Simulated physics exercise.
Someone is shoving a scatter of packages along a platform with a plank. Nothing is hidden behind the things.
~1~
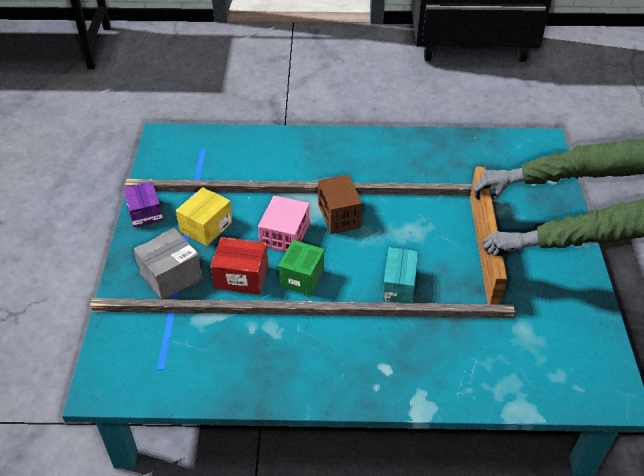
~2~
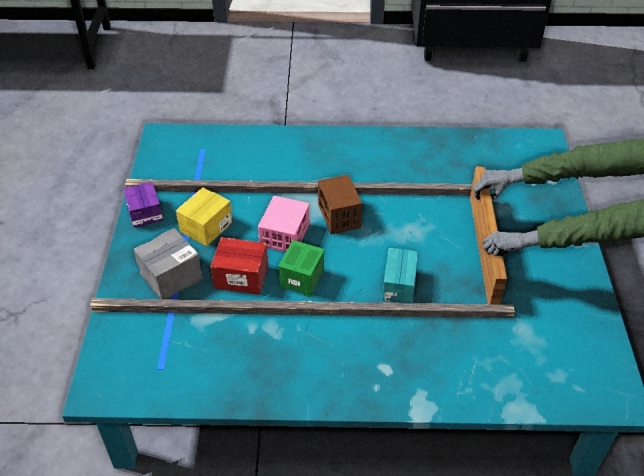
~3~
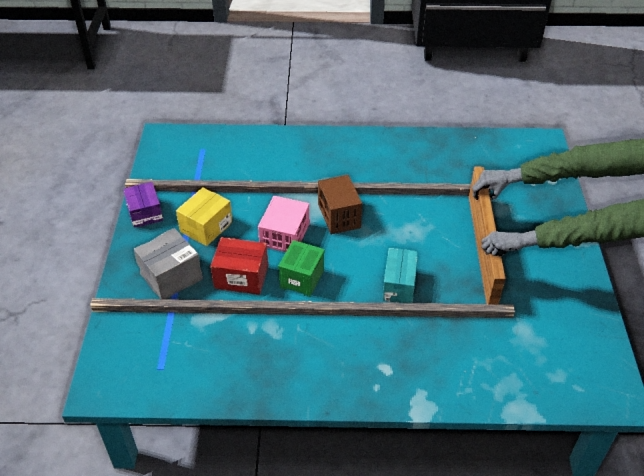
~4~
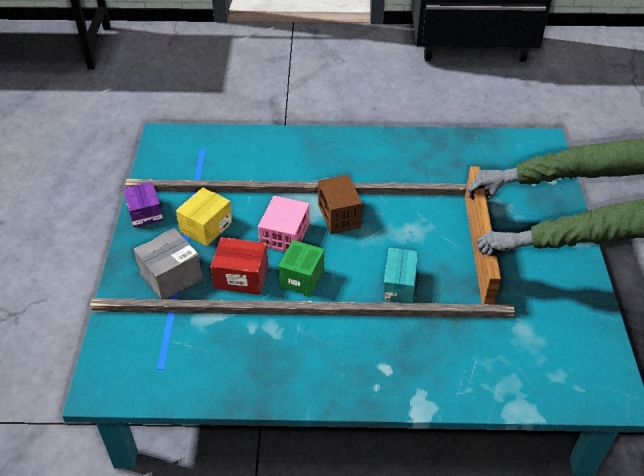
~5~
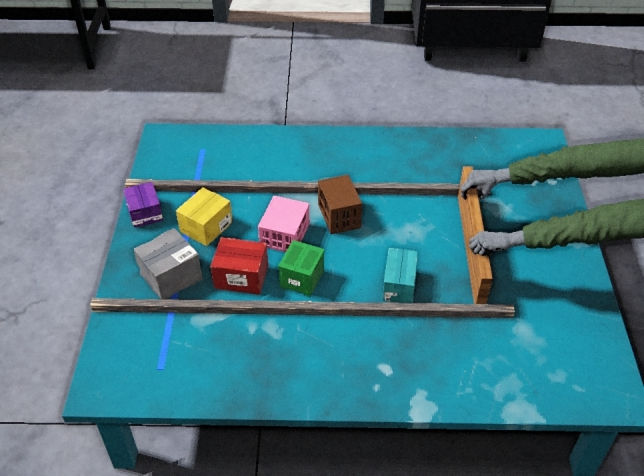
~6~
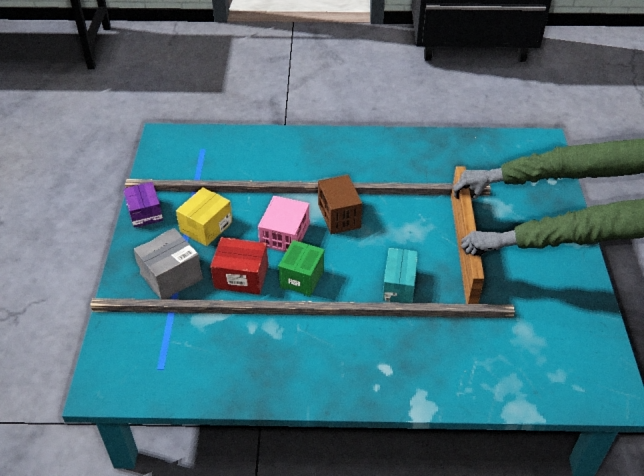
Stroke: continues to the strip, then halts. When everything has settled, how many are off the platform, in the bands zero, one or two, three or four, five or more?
Off the platform: Three or four.
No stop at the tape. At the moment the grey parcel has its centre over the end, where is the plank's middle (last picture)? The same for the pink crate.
The middle is at (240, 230) when it's the grey parcel, and at (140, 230) when it's the pink crate.
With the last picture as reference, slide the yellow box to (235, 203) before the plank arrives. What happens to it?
In that case it never drops.
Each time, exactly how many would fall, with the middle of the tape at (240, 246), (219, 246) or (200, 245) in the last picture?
Result per try: 1; 1; 2.
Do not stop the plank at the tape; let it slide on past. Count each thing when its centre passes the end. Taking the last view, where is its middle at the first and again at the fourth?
Roughly (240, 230) for the earlier crossing, roughly (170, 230) for the later one.
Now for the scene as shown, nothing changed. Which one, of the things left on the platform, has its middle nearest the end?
That's the yellow box.
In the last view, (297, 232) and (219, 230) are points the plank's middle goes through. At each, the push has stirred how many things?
Counts: 6 / 8.
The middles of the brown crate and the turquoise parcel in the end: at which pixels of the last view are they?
The brown crate finishes at (174, 199); the turquoise parcel finishes at (161, 274).
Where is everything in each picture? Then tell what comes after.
The first picture shows purple box (143, 205); grey parcel (168, 264); yellow box (205, 216); plank (487, 234); tape (184, 245).
The second picture shows grey parcel (168, 264); brown crate (340, 204).
The third picture shows yellow box (205, 216); plank (485, 234).
The fourth picture shows purple box (143, 205); turquoise parcel (400, 276).
The fifth picture shows grey parcel (168, 264); green tote (302, 269).
The sixth picture shows purple box (143, 205); grey parcel (168, 264); yellow box (205, 216); plank (466, 234); tape (184, 245).
A little later, none off yet; purple box at rest near (143, 205); grey parcel at rest near (168, 264); yellow box at rest near (205, 216).
When it is over, the number that fall off is three or four; down, red parcel, grey parcel and purple box.
